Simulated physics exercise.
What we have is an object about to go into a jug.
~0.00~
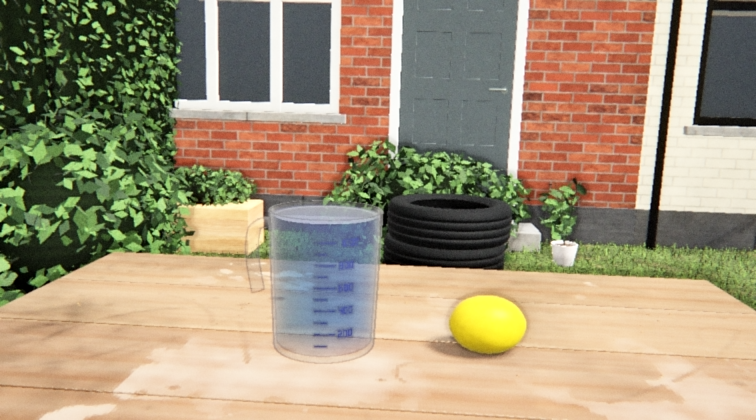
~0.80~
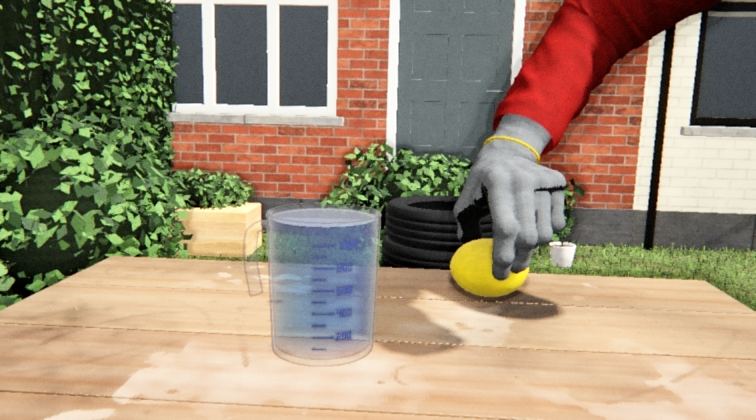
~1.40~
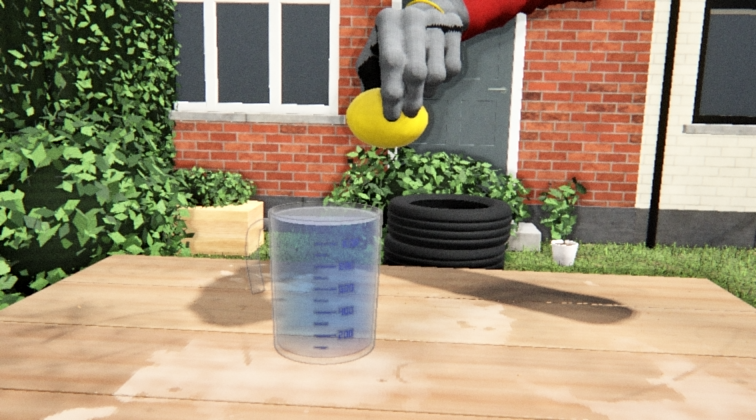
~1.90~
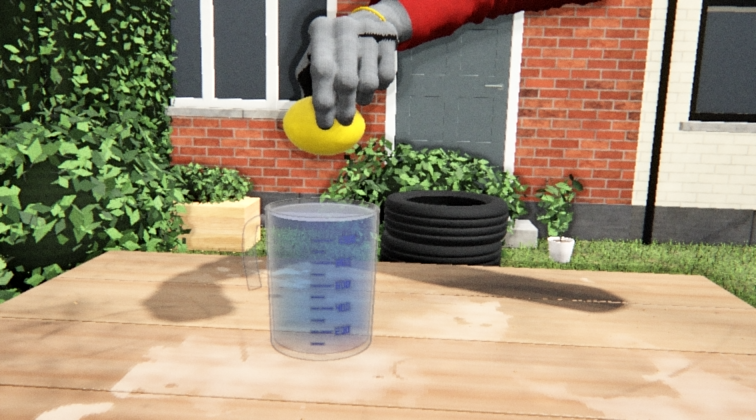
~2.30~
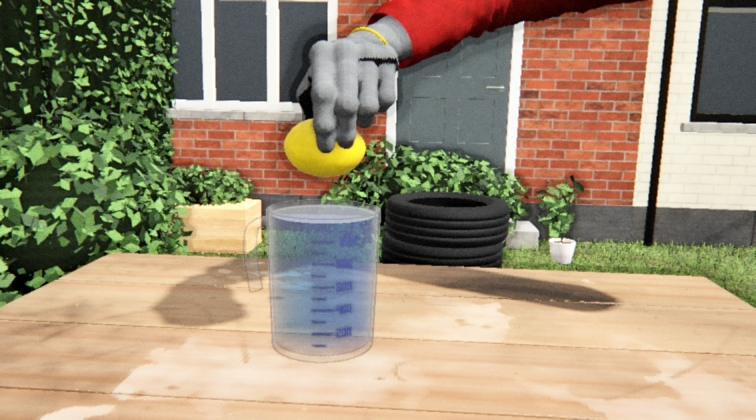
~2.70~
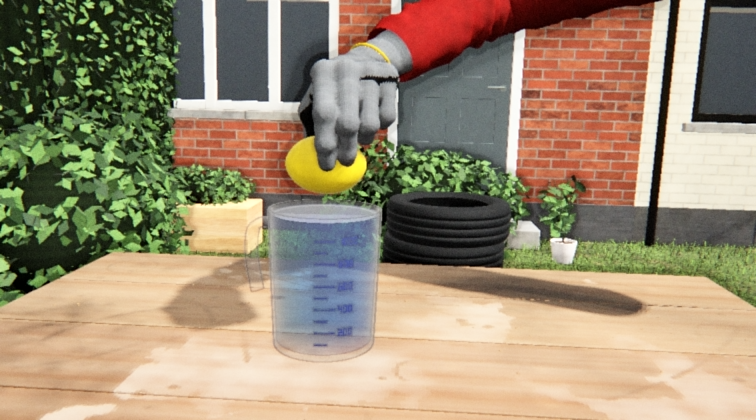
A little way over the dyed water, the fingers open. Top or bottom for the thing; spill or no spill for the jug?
Object: Afloat; jug: Spill.
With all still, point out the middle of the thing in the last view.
Roughly at (325, 226).
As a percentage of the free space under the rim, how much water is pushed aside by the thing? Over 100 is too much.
About 260 %.
By 3.0 s, the lemon enters the dyed water; the jug is full to the brim; it has run over.
By 3.4 s, the lemon comes up again; the jug is full to the brim; it has run over.
By 5.0 s, the lemon rides on the surface; the jug is full to the brim; it has run over.
